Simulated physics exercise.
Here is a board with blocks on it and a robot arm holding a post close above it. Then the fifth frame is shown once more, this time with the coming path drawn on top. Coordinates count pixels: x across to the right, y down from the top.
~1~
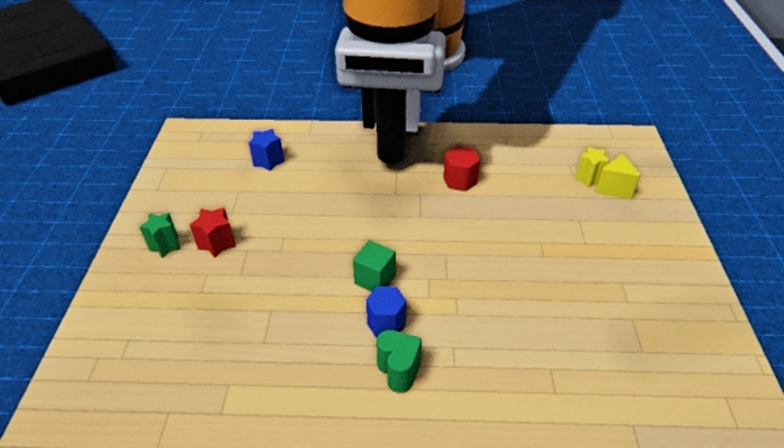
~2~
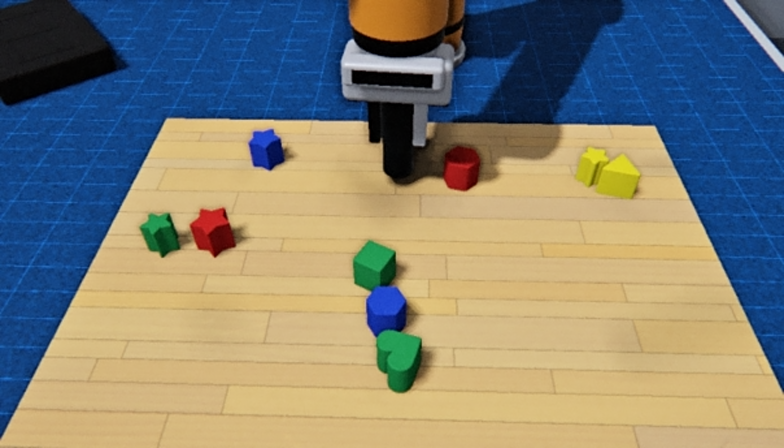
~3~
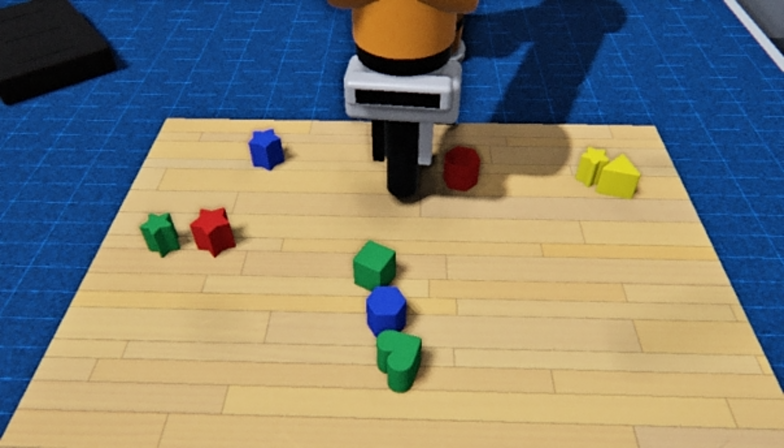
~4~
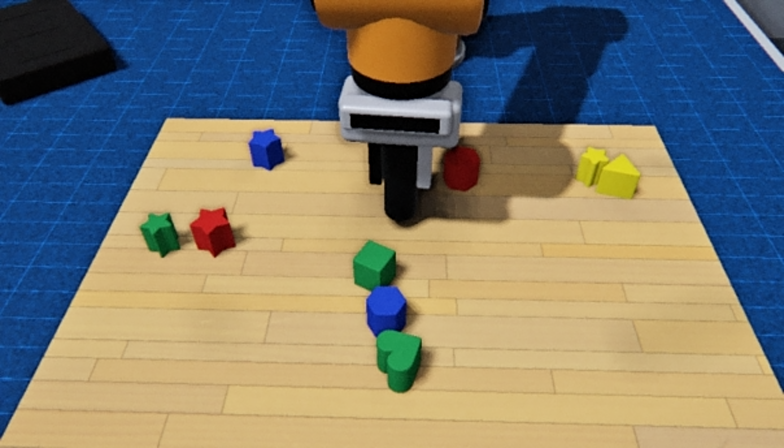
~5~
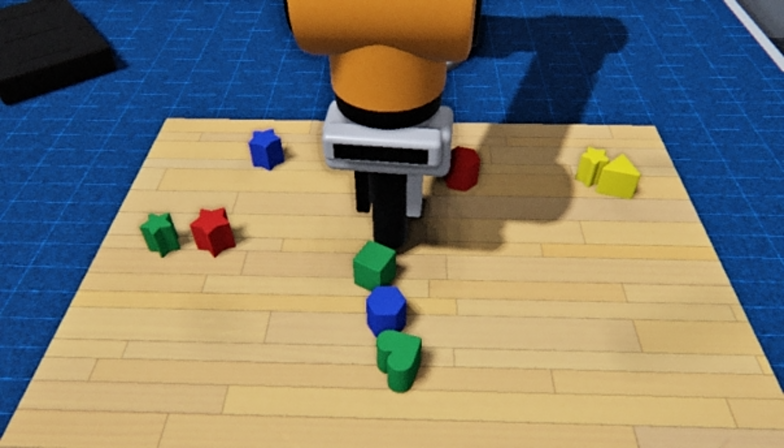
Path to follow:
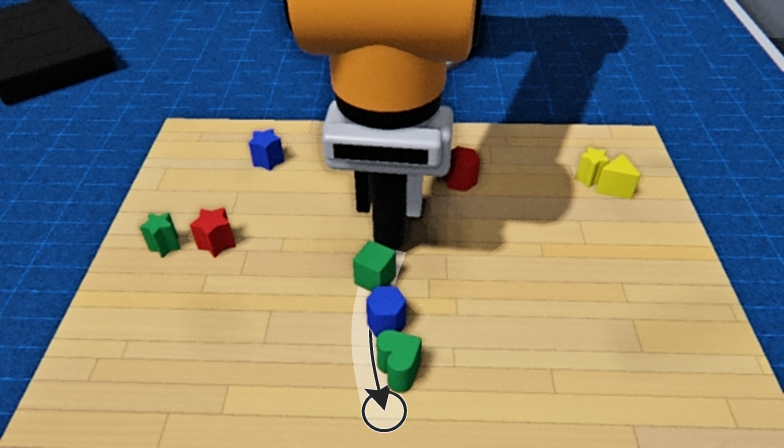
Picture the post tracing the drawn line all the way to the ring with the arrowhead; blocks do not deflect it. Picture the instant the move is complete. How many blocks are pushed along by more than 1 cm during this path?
The push moves three or more blocks more than 1 cm.
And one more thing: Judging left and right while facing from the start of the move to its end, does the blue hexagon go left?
My answer is yes.
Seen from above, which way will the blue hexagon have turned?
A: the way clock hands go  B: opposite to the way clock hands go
Letter B.
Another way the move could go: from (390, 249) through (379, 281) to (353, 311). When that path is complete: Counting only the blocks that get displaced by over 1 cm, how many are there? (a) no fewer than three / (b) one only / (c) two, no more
Correct choice: B.
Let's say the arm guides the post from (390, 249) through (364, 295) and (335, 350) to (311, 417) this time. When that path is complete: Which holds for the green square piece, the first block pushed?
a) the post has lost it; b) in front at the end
b
Drawn move, from (390, 249) by way of (374, 294) and (371, 348) to (384, 411).
What follows on the original path. One third of the way, post at (374, 284); green square piece at (353, 294); blue hexagon at (387, 307), turned 25° anticlockwise.
Two thirds of the way, post at (371, 339); green square piece at (331, 323), turned 55° clockwise; blue hexagon at (397, 352), turned 45° anticlockwise; green heart block at (419, 385), turned 30° anticlockwise.
At the end, post at (384, 401); green square piece at (331, 323), turned 55° clockwise; blue hexagon at (419, 412), turned 60° anticlockwise; green heart block at (458, 431), turned 80° anticlockwise.
